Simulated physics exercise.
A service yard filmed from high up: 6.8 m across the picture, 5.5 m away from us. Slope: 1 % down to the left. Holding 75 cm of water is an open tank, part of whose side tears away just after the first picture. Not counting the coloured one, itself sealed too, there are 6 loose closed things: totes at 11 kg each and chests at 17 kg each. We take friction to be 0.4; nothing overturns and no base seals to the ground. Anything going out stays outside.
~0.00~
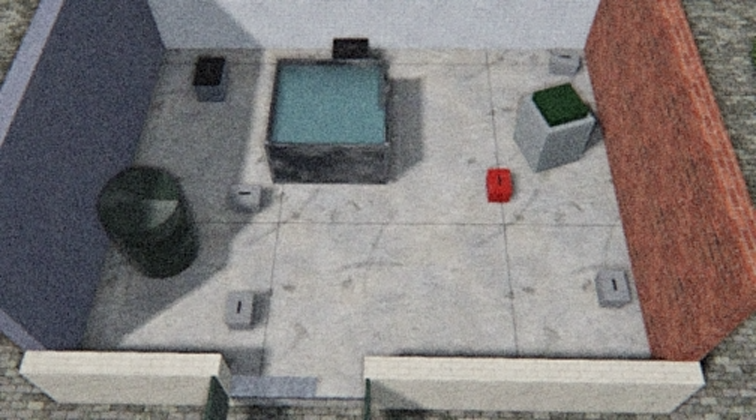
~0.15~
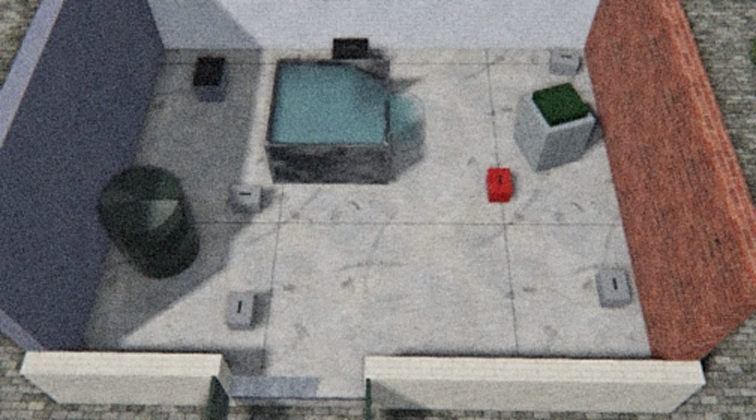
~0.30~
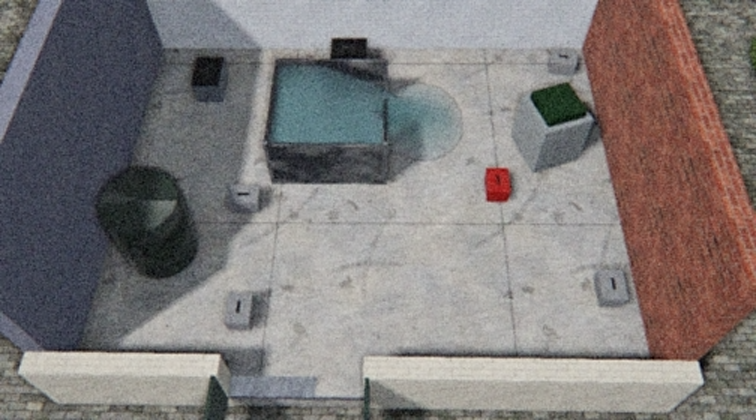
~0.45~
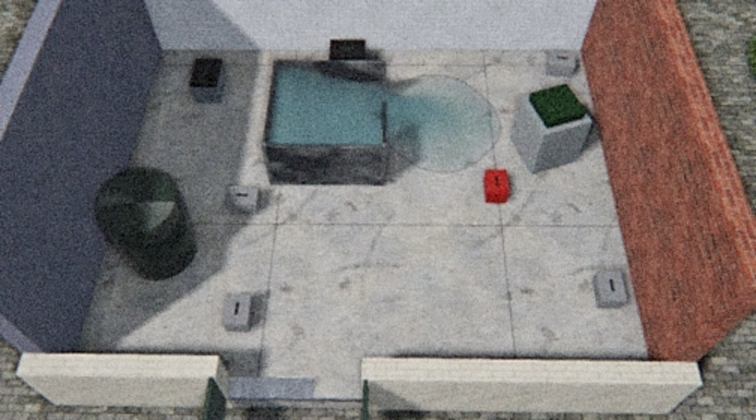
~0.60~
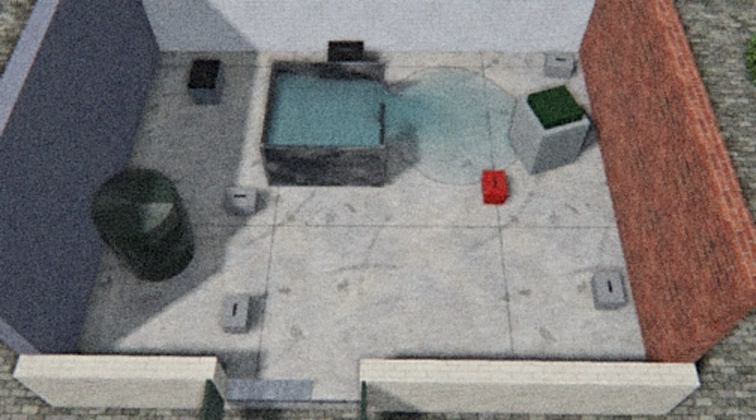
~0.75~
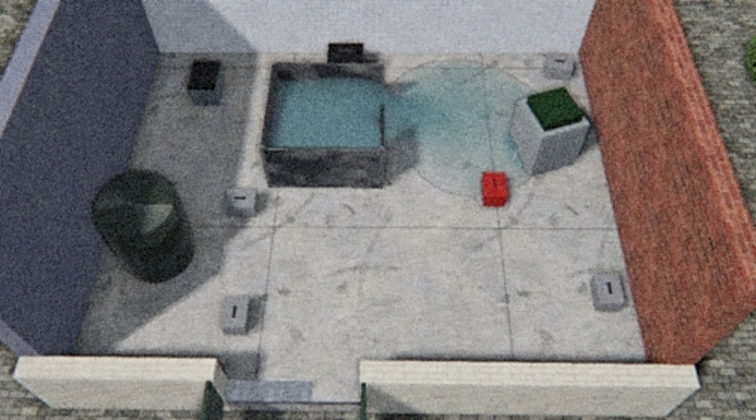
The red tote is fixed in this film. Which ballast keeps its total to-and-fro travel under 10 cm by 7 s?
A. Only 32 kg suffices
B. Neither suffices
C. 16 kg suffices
Only 32 kg suffices.
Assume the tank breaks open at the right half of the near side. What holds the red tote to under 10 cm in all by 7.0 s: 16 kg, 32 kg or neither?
Result: Lesser mass sufficient.
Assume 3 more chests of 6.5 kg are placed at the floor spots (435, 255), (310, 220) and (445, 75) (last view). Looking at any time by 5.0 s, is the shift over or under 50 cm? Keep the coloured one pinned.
Results, in sequence: Not exceeded / not exceeded / exceeded.
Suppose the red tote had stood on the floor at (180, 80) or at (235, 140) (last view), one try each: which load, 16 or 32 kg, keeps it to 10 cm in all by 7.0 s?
Taking the two tries in order, even the light one works and even the light one works.
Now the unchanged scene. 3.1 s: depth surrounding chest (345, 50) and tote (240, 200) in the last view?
I'd estimate 1 cm for the first and 0 cm for the second.
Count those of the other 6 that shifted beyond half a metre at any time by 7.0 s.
It adds up to 3.
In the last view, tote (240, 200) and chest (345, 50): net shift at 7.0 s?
Net distance: First 0 cm, second 80 cm.
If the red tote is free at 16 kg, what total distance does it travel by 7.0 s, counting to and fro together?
I'd say roughly 40 centimetres in all.
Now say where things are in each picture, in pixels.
In the first frame, the red tote at (500, 180), on the bottom; water covers 2.2 m2; 0 of 7 have shifted.
In the second frame, the red tote at (500, 180), on the bottom; 2.7 m2 under water; 0 of 7 have shifted.
In the third frame, the red tote at (499, 180), on the bottom; water covers 3.6 m2; 0 of 7 have shifted.
In the fourth frame, the red tote at (497, 181) rests on the ground; water covers 4.6 m2; 0 of 7 have shifted.
In the fifth frame, the red tote at (495, 183) rests on the ground; water covers 5.9 m2; 0 of 7 have shifted.
In the sixth frame, the red tote at (495, 184) rests on the ground; 7.0 m2 under water; 0 of 7 have shifted.
After 1.4 s the red tote would be 0 cm from its start with 16 kg and 0 cm from its start with 32 kg; 4 cm of water round it then.
After 3.1 s the red tote would be 25 cm from its start with 16 kg and 0 cm from its start with 32 kg; 6 cm of water round it then.
After 4.9 s the red tote would be 39 cm from its start with 16 kg and 0 cm from its start with 32 kg; 4 cm of water round it then.
After 7.0 s the red tote would be 39 cm from its start with 16 kg and 0 cm from its start with 32 kg; 3 cm of water round it then.
